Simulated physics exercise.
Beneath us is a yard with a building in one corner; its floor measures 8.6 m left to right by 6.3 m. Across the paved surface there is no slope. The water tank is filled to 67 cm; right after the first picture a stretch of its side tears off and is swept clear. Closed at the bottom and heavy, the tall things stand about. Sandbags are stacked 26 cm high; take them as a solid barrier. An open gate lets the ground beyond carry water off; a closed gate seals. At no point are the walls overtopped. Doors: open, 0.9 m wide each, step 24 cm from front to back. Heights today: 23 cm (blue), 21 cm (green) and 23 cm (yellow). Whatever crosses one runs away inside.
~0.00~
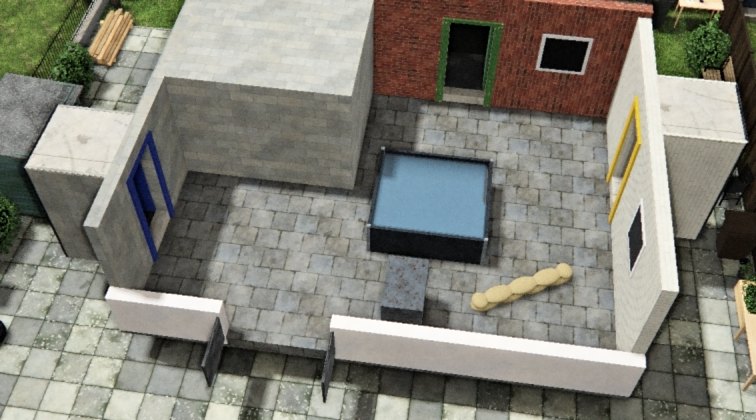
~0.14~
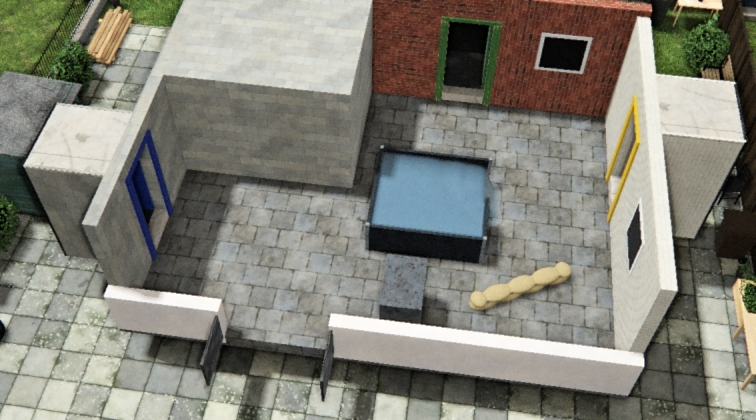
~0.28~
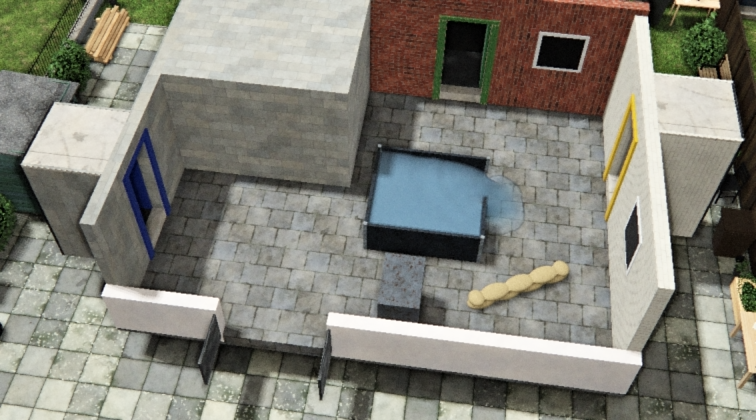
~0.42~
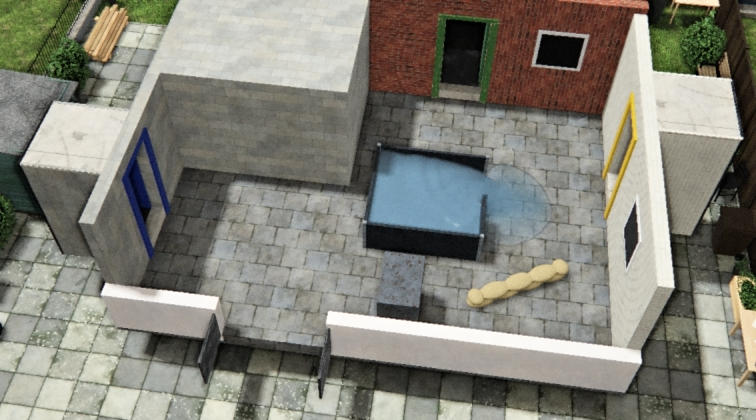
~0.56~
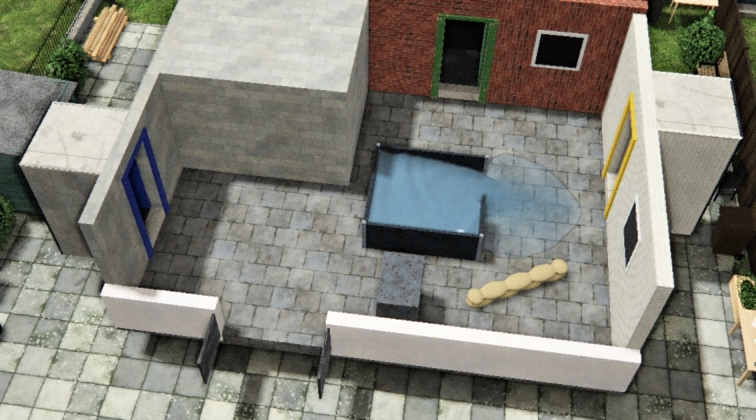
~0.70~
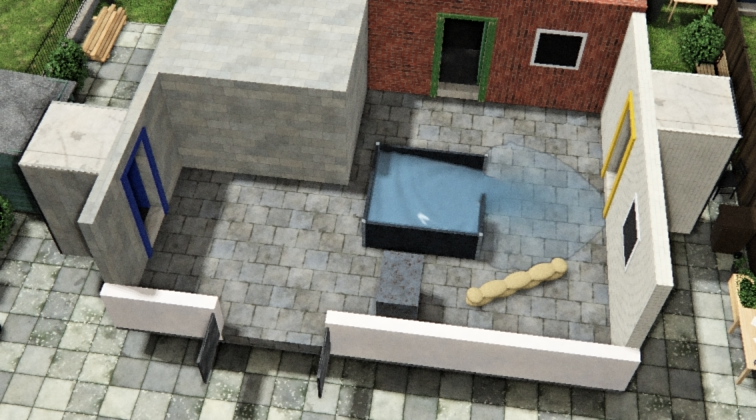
The clip opens on a walled, paved yard seen from above, with still water in a dark tank, sandbags nearby, and blue, green and yellow doors. Water then emerges from the tank's right side and fans out across the paving, spreading thinly rightward until its edge is close to the yellow door.
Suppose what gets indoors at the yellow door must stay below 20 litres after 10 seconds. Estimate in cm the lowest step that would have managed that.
A height of about 26 cm would have managed it.
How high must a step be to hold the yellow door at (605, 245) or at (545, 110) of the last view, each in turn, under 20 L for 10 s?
Roughly 23 and 14.5 cm.
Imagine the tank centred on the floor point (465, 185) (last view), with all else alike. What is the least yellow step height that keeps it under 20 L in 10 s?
A minimum of about 32 cm.
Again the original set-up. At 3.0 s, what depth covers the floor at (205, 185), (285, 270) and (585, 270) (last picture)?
Roughly 0, 0 and 16 centimetres.
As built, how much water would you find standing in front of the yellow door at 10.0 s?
About 10.0 cm.
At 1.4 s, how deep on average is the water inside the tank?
I'd put it at some 48 centimetres on average.
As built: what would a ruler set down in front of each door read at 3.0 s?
Before blue it's 0 cm, before green 0 cm, before yellow 23 cm.
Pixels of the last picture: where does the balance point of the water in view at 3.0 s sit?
(496, 207).
After 1.4 s water covers 20 % of the floor, deepest (36 cm) near (490, 195); 30 cm at the yellow door, 6 litres in over its 23 cm step.
After 3.0 s water covers 30 % of the floor, deepest (31 cm) near (595, 118); 23 cm at the yellow door, 44 litres in over its 23 cm step.
After 10.0 s water covers 80 % of the floor, deepest (12 cm) near (447, 102); 10 cm at the yellow door, 47 litres in over its 23 cm step.
At the yellow door as built, the water arrived by 0.8 s and peaked near 32 cm at 1.6 s.
Run again over the same 10 s with other heights there, 52 litres in over 22.5 cm, 5 litres over 30 cm. The limit of 20 litres is kept from about 26 cm up.
